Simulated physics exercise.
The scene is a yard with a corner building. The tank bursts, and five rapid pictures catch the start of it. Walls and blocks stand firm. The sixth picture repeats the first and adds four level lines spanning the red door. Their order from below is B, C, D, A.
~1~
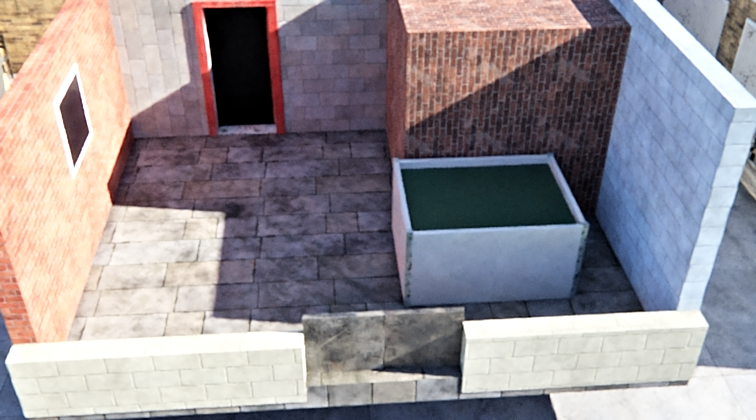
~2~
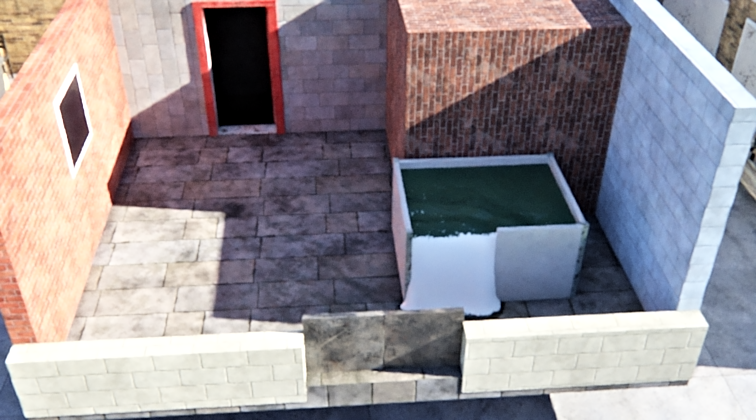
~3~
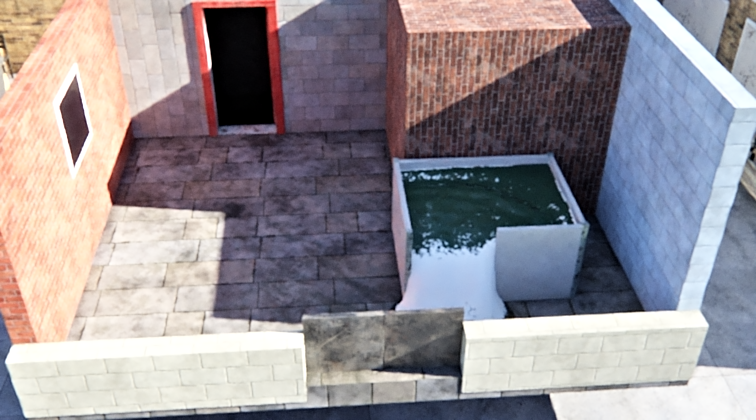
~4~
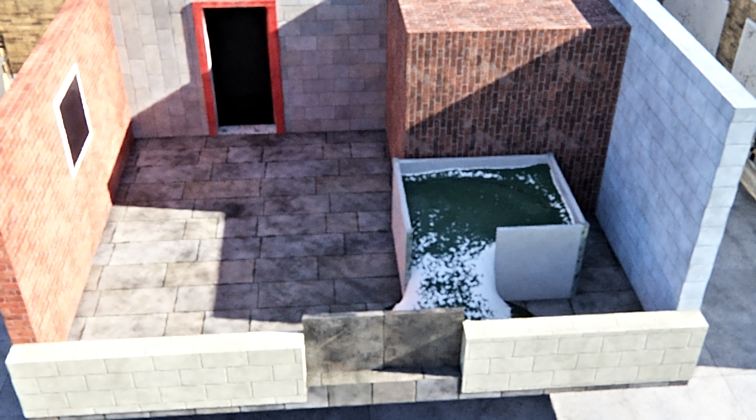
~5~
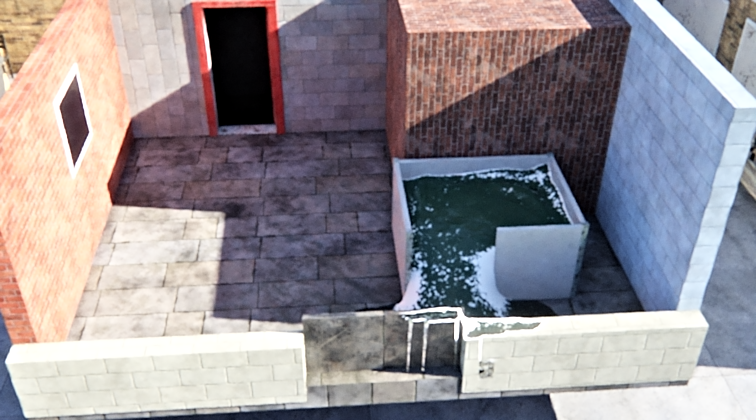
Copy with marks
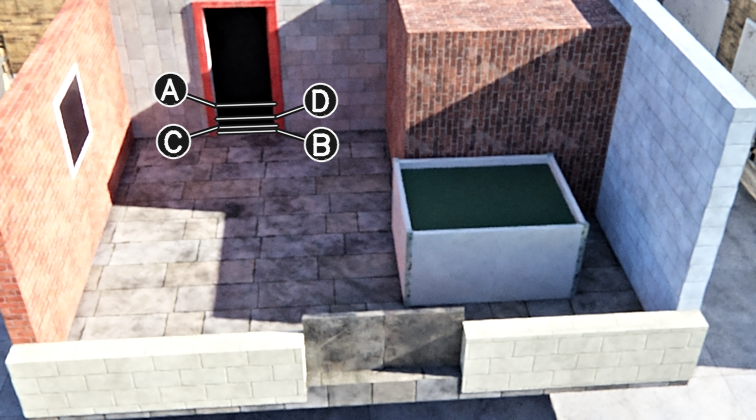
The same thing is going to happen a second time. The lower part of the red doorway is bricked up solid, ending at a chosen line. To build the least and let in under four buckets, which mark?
Line C.
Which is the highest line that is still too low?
That is line B.
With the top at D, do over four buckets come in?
No, that is safe.
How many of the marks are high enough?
Three.
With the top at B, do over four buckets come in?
Yes.
On the marked copy, A at (245, 104); B at (247, 131); C at (247, 126); D at (246, 117); from the bottom up B, C, D, A.
With A, nothing gets over.
With B, about 10 bucketfuls get in.
With C, a splash gets over, under a bucket.
With D, nothing gets over.
